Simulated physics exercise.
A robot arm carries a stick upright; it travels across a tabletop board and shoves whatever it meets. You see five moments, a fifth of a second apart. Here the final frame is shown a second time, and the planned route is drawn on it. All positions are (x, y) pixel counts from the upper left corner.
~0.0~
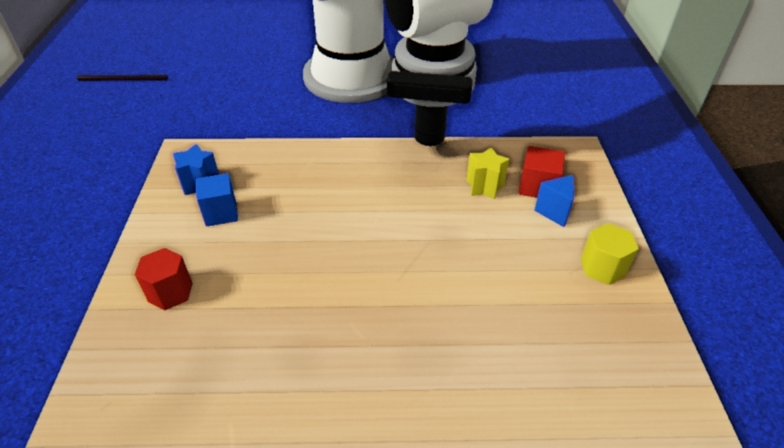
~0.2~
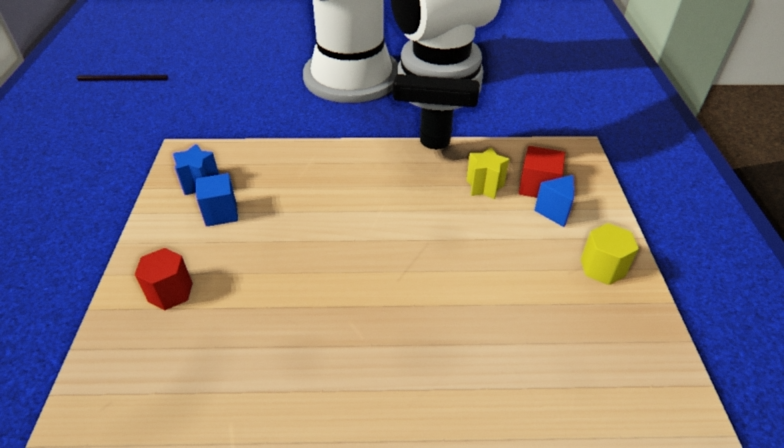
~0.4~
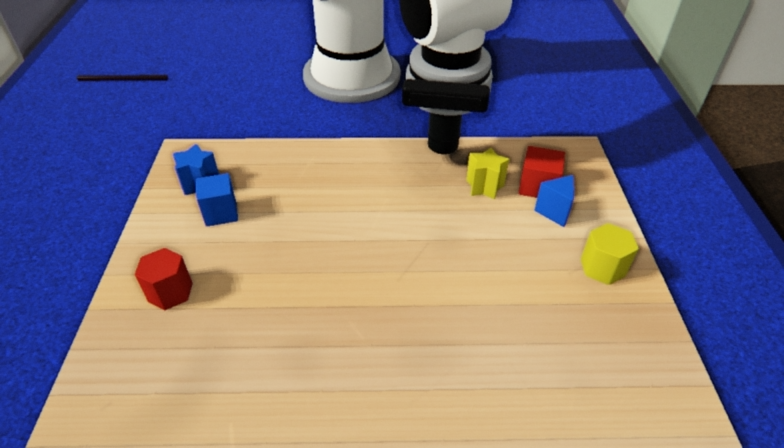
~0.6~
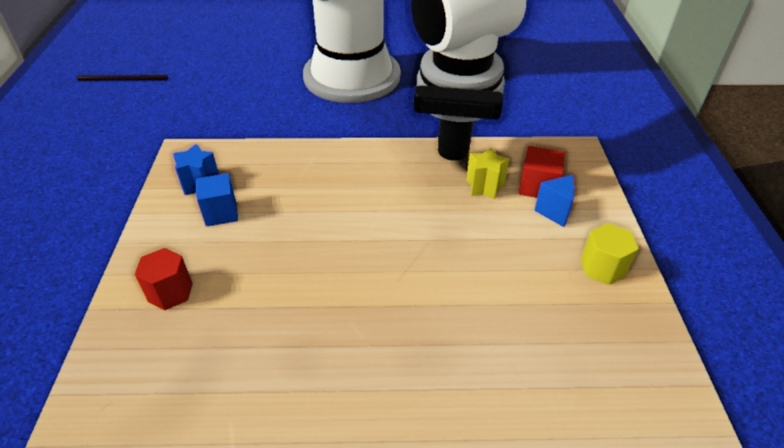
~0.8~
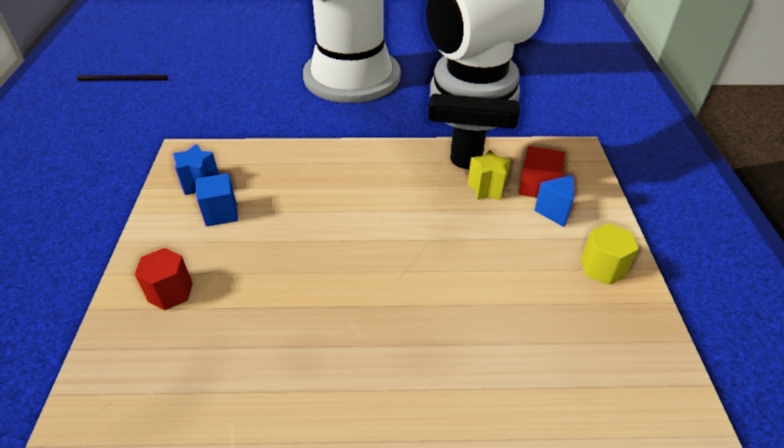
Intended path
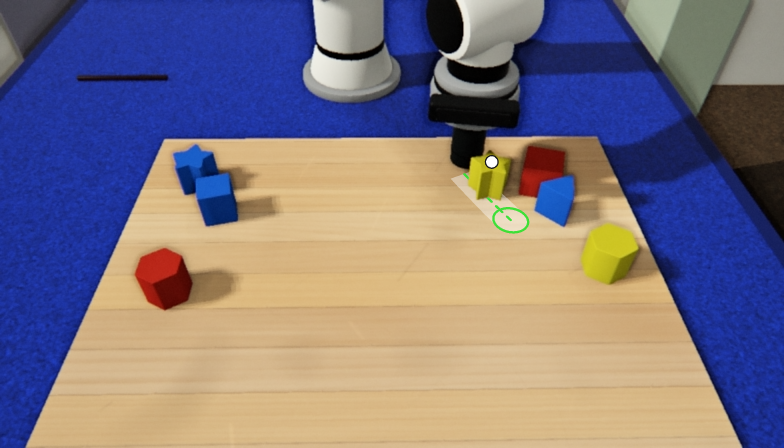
A robot arm's black stick slid slowly to the right along the far edge of a wooden board and reached the yellow star-shaped block, nudging it slightly, while the red and blue blocks stayed still.
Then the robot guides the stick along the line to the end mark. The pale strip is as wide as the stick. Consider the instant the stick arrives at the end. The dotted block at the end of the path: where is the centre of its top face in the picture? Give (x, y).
Close to (544, 208).
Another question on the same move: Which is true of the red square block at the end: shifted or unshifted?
It is still on its spot.
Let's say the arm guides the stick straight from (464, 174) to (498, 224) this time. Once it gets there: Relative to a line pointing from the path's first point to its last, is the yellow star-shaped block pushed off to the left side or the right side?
My prediction: Leftwards.
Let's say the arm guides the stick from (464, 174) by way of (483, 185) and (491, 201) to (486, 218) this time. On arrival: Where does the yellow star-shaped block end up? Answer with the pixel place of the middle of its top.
Located at (524, 195).
The line goes from (464, 174) directly to (511, 220); the dot is on the yellow star-shaped block.
What follows on the original path. Halfway along, stick at (489, 183); yellow star-shaped block at (516, 184).
At the end, stick at (514, 206); yellow star-shaped block at (544, 208); red square block unmoved; blue triangular block unmoved.
